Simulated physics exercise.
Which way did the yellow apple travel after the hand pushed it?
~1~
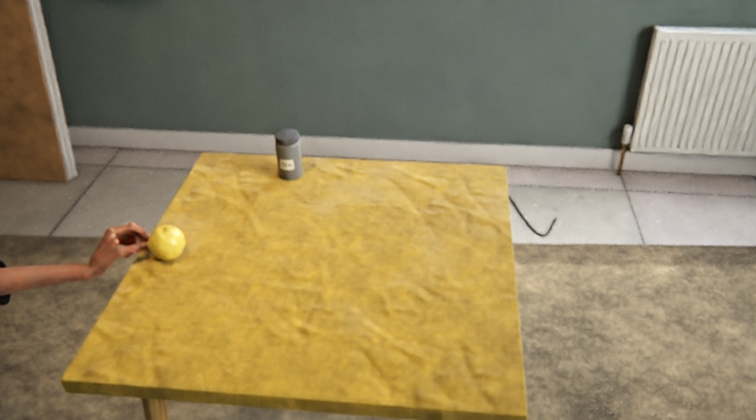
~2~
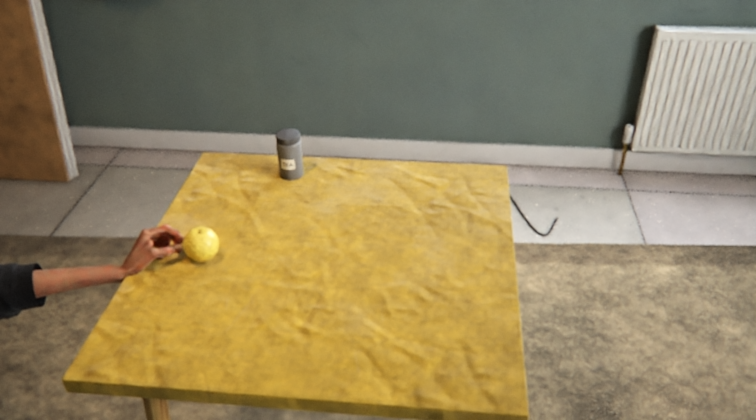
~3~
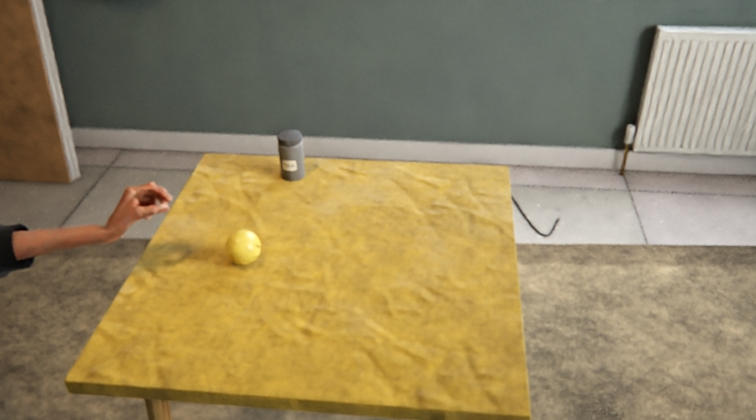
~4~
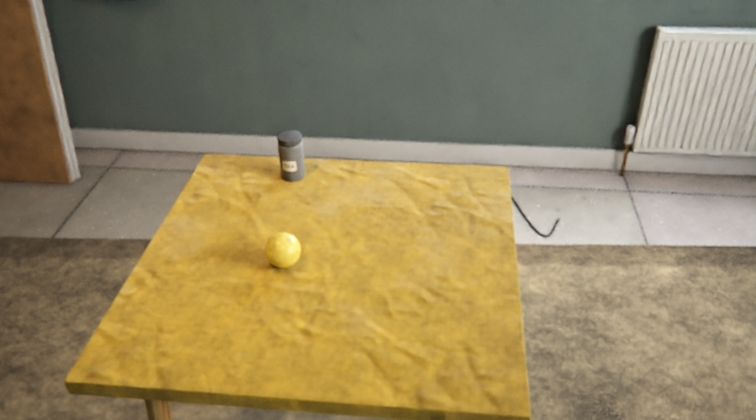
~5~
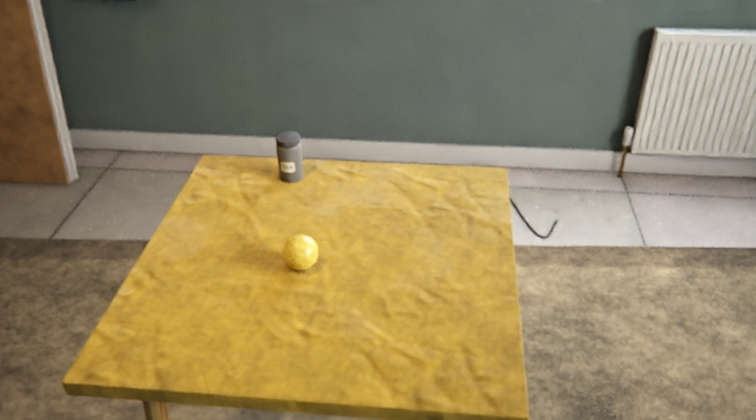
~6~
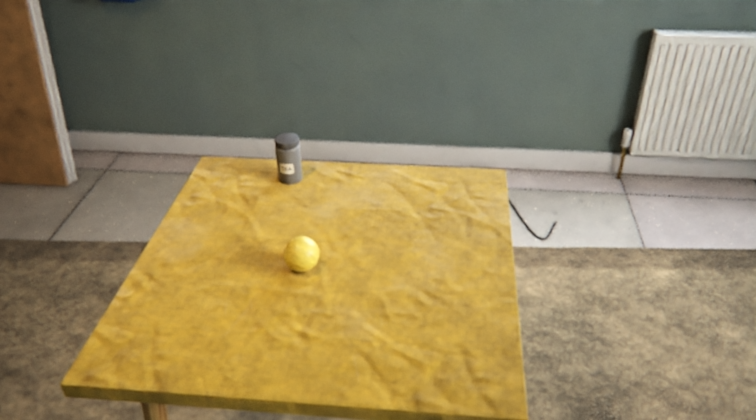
The yellow apple travelled to the right across the table.
On a table with a wrinkled yellow top, a hand at the left pushed a yellow apple to the right, let go and drew back, and the apple rolled on past a grey jar before coming to rest still on the table.
